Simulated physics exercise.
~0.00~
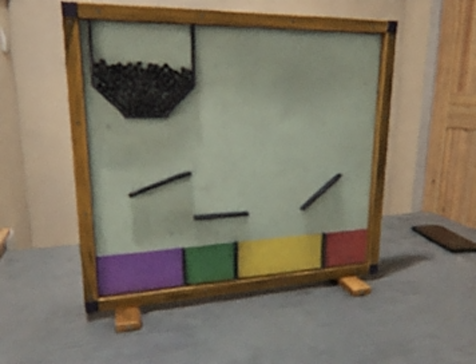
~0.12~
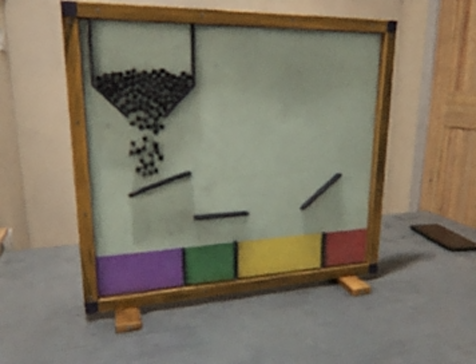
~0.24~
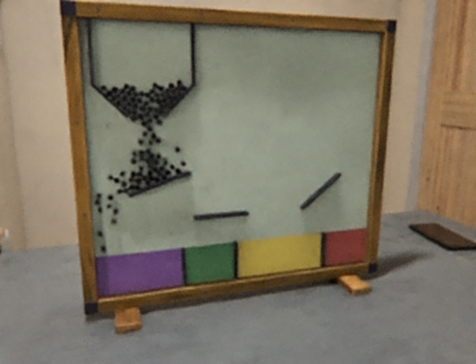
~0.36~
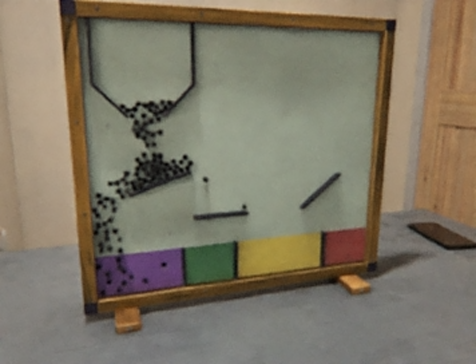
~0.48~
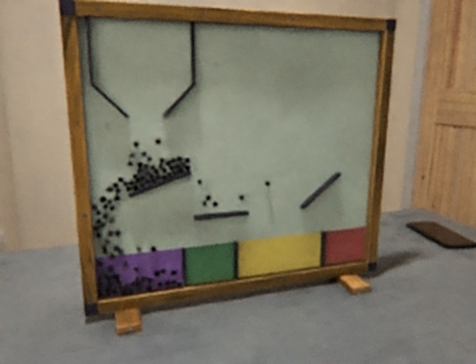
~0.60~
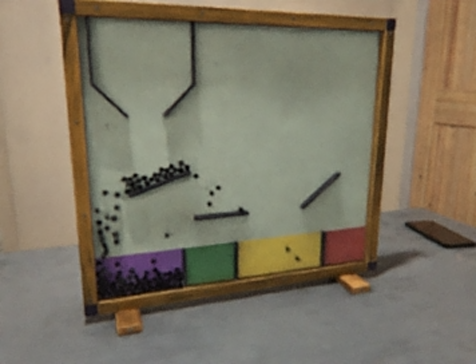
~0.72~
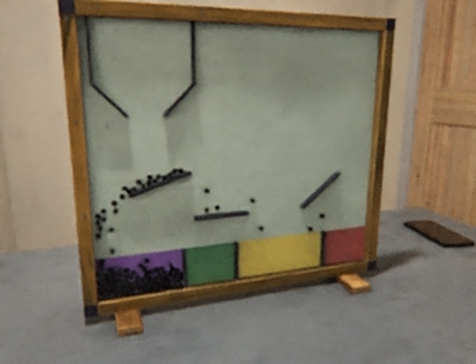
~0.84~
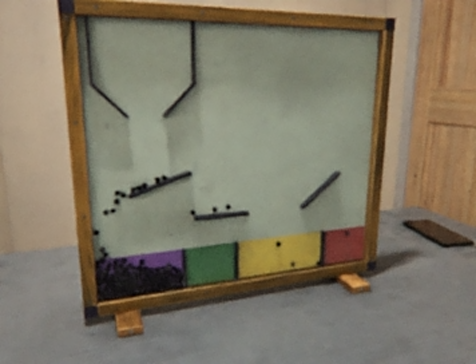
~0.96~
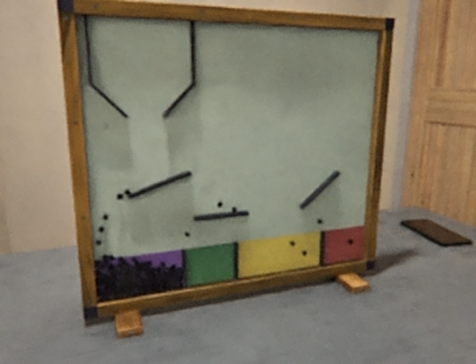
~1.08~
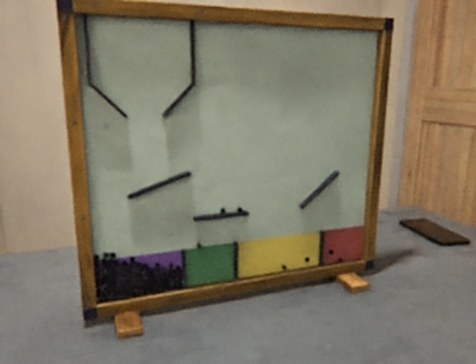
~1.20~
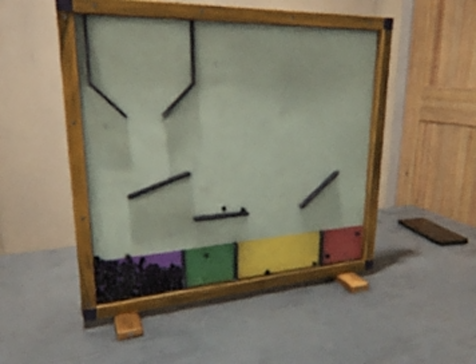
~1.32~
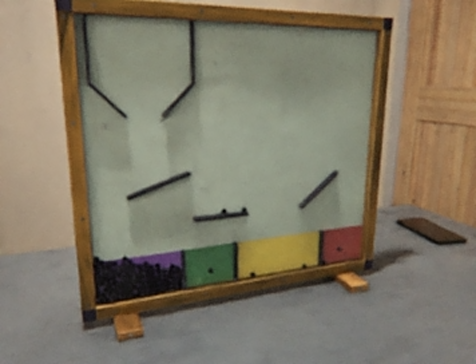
Black beads fill a hopper at the upper left of an upright, wood-framed case on a grey surface, seen from the front as the view drifts slightly sideways. Below are three dark slanted ledges and four bins, purple, green, yellow and red from left to right. The beads pour onto the left ledge, heap up and mostly spill off its left end into the purple bin. The hopper empties while a few beads bounce rightward past the middle ledge. The stream thins out, leaving purple heaped, only scattered beads in the other bins, and a few on the middle ledge.
